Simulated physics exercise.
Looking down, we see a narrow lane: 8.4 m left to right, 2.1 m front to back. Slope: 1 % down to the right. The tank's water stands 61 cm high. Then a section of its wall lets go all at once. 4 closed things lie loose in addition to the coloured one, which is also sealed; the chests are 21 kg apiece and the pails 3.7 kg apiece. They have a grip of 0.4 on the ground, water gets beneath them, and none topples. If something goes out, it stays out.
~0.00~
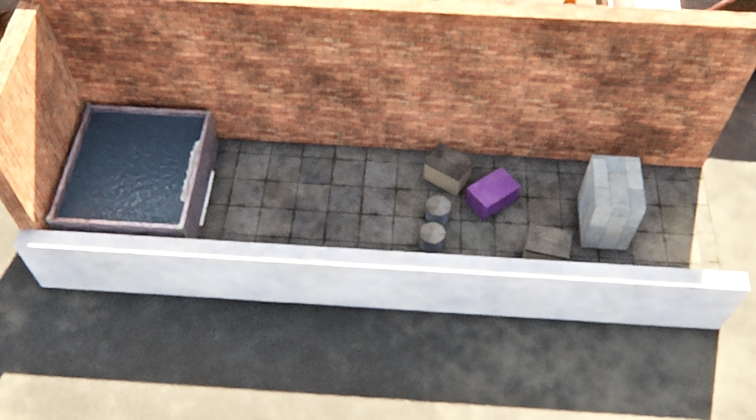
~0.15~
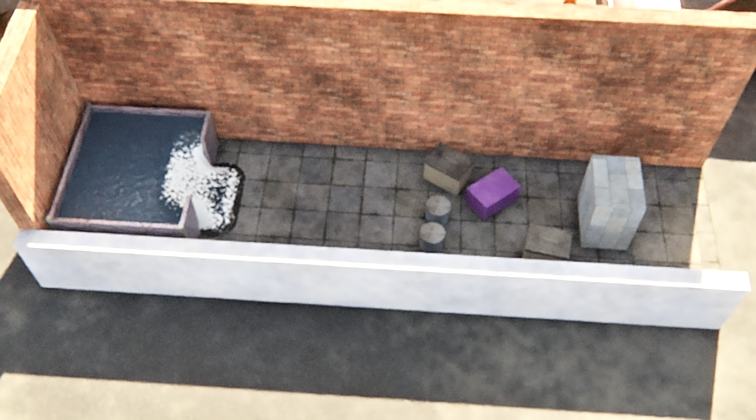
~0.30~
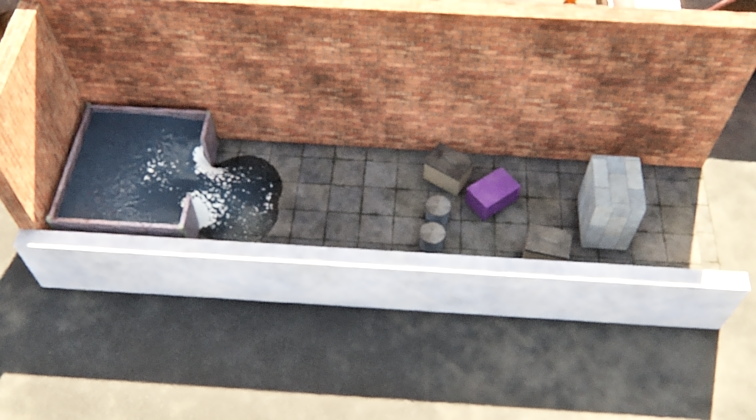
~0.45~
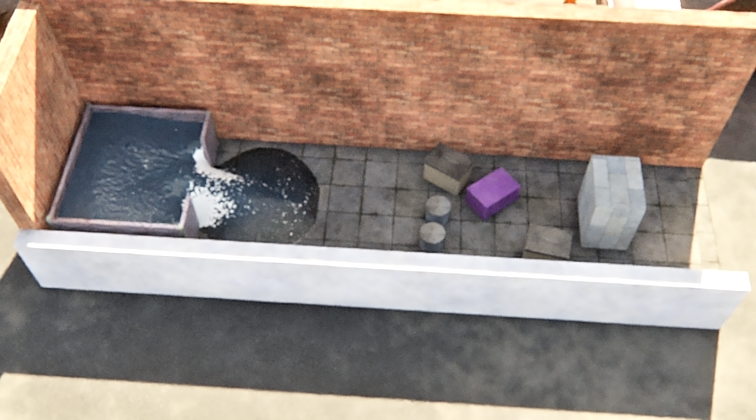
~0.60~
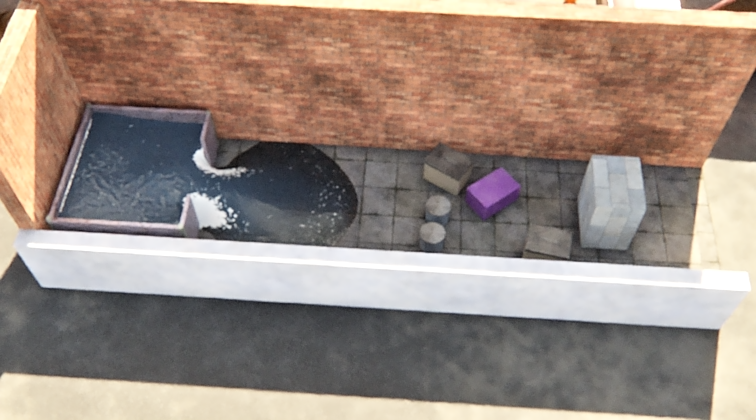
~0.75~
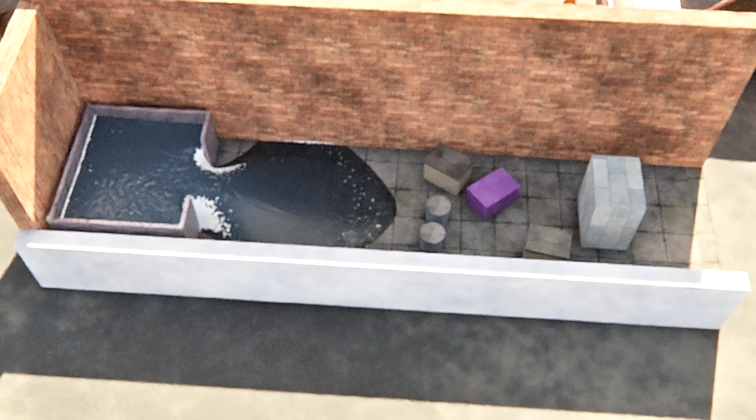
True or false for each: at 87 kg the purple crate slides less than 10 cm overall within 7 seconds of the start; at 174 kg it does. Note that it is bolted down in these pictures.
False, then true.
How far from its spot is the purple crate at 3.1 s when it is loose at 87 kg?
I'd put it at about 20 cm.
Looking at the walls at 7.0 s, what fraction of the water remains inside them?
Somewhere near 66 percent, give or take.
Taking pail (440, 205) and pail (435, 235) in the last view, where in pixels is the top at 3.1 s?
Around (570, 164) and (585, 258).
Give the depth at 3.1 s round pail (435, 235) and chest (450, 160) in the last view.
Close to 17 and 18 centimetres.
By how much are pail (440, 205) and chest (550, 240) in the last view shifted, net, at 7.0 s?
Log: Item 1 washed out; item 2 washed out.
After 1.4 s the purple crate would be 0 cm from its start with 87 kg and 0 cm from its start with 174 kg; 3 cm of water round it then.
After 3.1 s the purple crate would be 24 cm from its start with 87 kg and 0 cm from its start with 174 kg; 10 cm of water round it then.
After 4.9 s the purple crate would be 24 cm from its start with 87 kg and 0 cm from its start with 174 kg; 11 cm of water round it then.
After 7.0 s the purple crate would be 24 cm from its start with 87 kg and 0 cm from its start with 174 kg; 9 cm of water round it then.
